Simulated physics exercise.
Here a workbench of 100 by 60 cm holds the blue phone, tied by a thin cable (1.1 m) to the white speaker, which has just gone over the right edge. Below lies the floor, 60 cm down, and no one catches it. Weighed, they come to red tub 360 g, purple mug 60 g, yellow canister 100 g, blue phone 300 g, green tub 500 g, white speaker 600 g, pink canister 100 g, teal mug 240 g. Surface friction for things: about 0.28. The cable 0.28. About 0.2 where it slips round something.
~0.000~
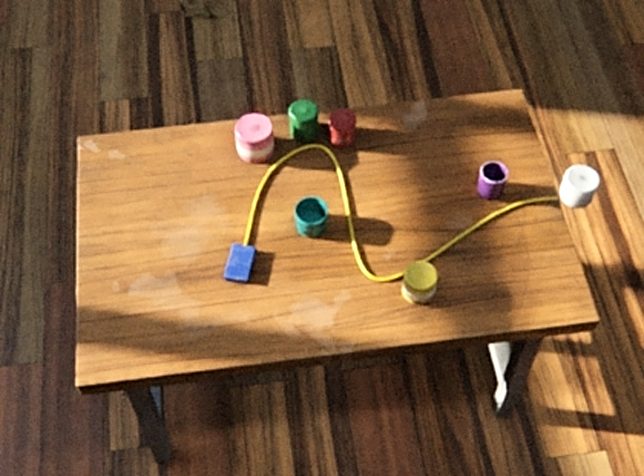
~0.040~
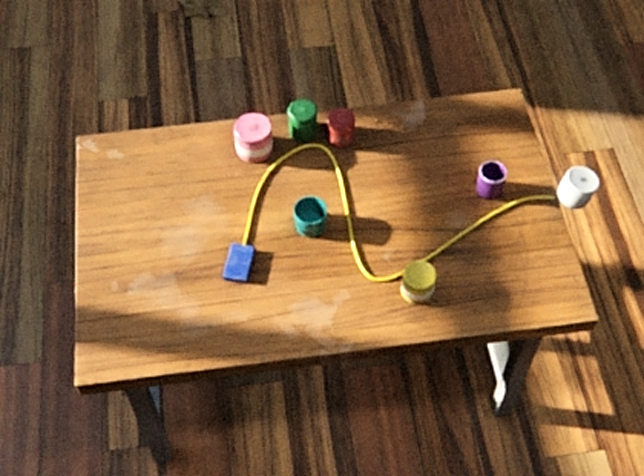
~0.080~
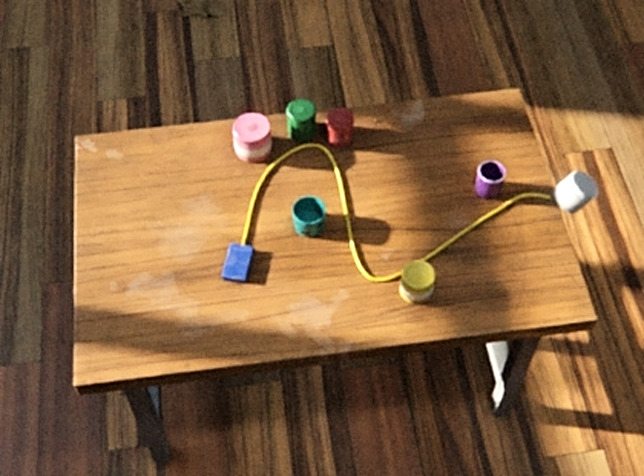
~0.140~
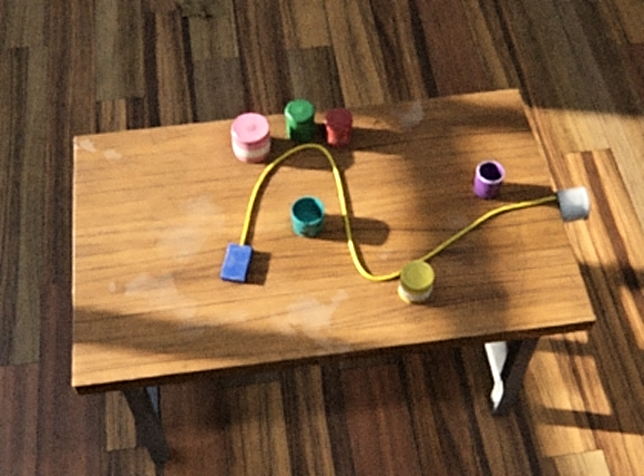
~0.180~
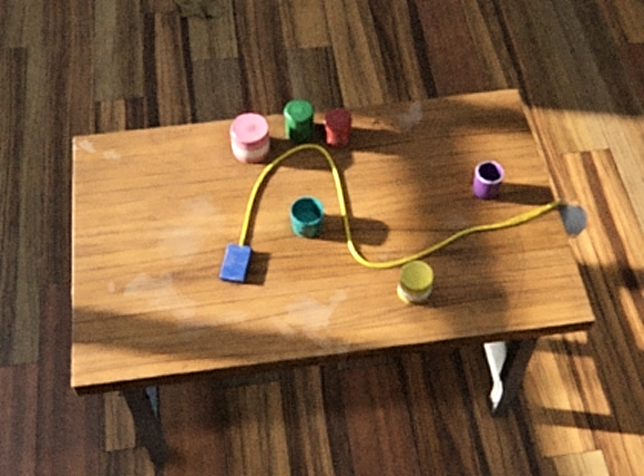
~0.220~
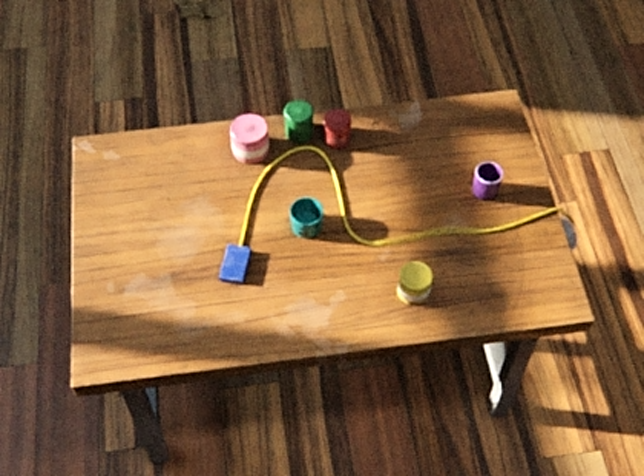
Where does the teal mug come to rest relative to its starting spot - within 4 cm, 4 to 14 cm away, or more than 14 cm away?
Looks like it will be displaced somewhat.
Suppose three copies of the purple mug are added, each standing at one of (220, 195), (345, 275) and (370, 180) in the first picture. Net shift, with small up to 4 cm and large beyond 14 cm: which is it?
Going one by one, I'd say a short shift, then a short shift, then a short shift.
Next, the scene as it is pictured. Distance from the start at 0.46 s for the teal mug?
By then the teal mug has moved close to 4 cm.
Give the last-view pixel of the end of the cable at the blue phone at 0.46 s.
Around (278, 249).
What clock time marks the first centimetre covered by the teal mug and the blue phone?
For the teal mug it's 0.42 s, while the blue phone gets there at 0.40 s.
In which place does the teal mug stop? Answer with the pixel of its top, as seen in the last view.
Rest point, last frame: Approx. (324, 236).
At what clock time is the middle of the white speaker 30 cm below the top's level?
That comes at 0.30 seconds.
By 0.5 s, the cable's tail end at (278, 249); teal mug 4 cm off its start, blue phone 5 cm off its start, purple mug 2 cm off its start.
By 0.7 s, the cable's tail end at (300, 245); teal mug 7 cm off its start, blue phone 13 cm off its start, purple mug 2 cm off its start.
By 1.0 s, the cable's tail end at (300, 245); teal mug 7 cm off its start at (324, 236), blue phone 13 cm off its start at (288, 228), purple mug 2 cm off its start at (492, 163).
By 1.2 s, the cable's tail end at (300, 245); teal mug 7 cm off its start, blue phone 13 cm off its start, purple mug 2 cm off its start.
By 2.4 s, the cable's tail end at (300, 245); teal mug 7 cm off its start at (324, 236), blue phone 13 cm off its start at (288, 228), purple mug 2 cm off its start at (492, 163), white speaker over the edge.
